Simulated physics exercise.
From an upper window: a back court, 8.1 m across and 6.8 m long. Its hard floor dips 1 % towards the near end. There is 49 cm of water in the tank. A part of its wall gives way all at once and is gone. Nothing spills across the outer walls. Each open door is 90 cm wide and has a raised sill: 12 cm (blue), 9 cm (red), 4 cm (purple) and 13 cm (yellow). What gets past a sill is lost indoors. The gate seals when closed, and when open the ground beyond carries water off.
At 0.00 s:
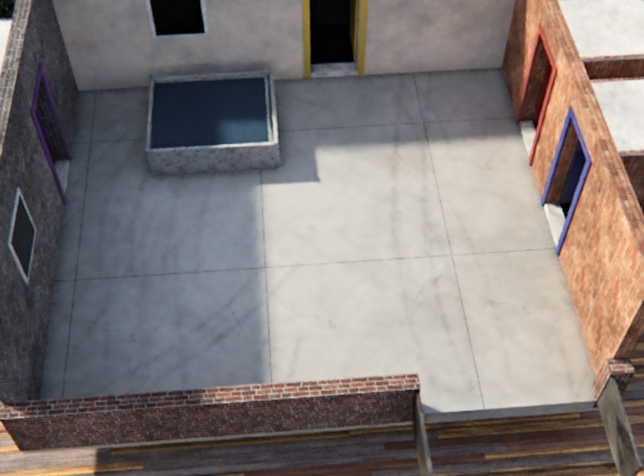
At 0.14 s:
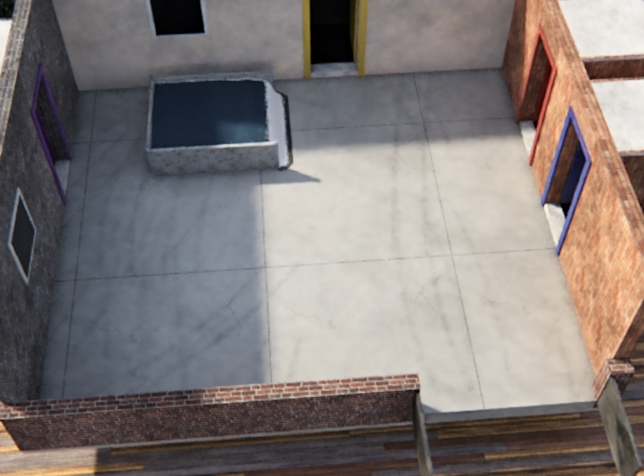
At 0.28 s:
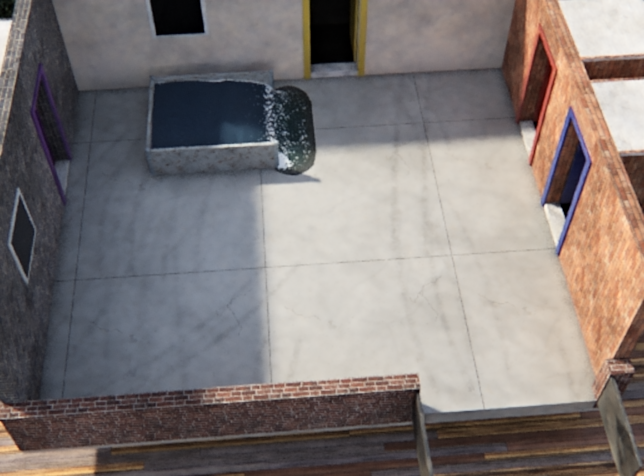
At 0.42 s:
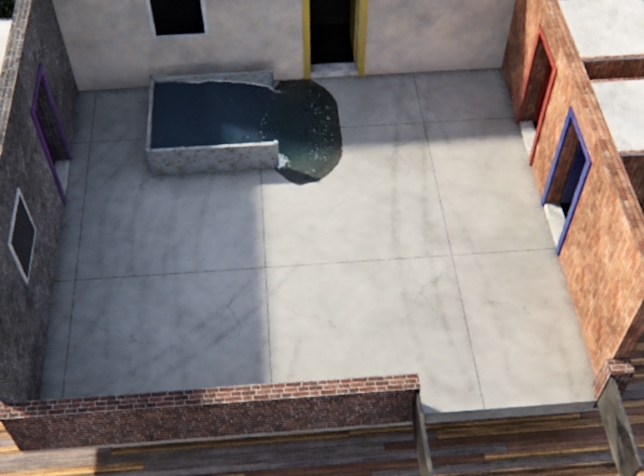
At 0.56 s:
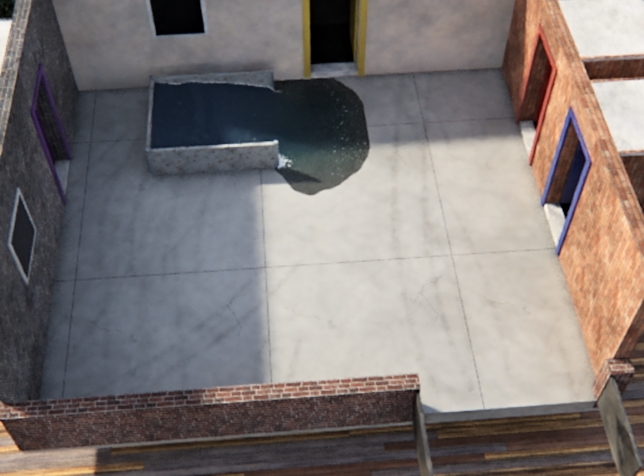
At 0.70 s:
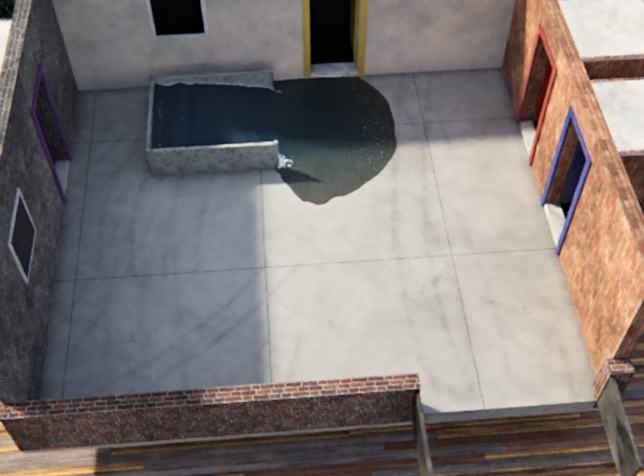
Dark water pouring from the broken right side of a raised stone tank, spreading in a rounded pool across a walled court's pale floor.
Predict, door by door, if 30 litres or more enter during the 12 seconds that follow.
Within that time: At the blue door it stays under the limit; at the red door it exceeds the limit; at the purple door it does not reach the limit; at the yellow door it does not reach the limit.
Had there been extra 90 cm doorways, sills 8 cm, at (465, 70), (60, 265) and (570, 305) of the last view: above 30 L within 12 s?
In turn: Over, under, not over.
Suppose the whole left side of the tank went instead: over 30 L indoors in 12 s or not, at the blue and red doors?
Against that limit: Blue under, red under.
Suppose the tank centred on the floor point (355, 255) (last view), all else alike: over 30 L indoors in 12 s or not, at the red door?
Then: Red not over.
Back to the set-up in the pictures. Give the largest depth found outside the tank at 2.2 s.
About 28 cm.
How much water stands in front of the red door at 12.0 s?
About 2.5 cm.
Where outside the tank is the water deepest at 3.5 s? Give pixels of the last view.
Near (503, 93).
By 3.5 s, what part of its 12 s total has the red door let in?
Some 60 per cent by then.
After 1.4 s water covers 20 % of the floor and is deepest (21 cm) near (286, 148); blue door not reached, red door not reached, purple door not reached, yellow door 12 cm at the sill, 0 L in.
After 2.2 s water covers 30 % of the floor and is deepest (28 cm) near (501, 87); blue door not reached, red door 19 cm at the sill, 9 L in, purple door not reached, yellow door 13 cm at the sill, 0 L in.
After 3.5 s water covers 35 % of the floor and is deepest (24 cm) near (503, 93); blue door 13 cm at the sill, 0 L in, red door 19 cm at the sill, 58 L in, purple door not reached, yellow door 9 cm at the sill, 0 L in.
After 7.0 s water covers 50 % of the floor and is deepest (10 cm) near (591, 385); blue door 6 cm at the sill, 1 L in, red door 7 cm at the sill, 96 L in, purple door not reached, yellow door 4 cm at the sill, 0 L in.
After 12.0 s water covers 65 % of the floor and is deepest (6 cm) near (37, 426); blue door 3 cm at the sill, 1 L in, red door 2 cm at the sill, 96 L in, purple door not reached, yellow door 2 cm at the sill, 0 L in.
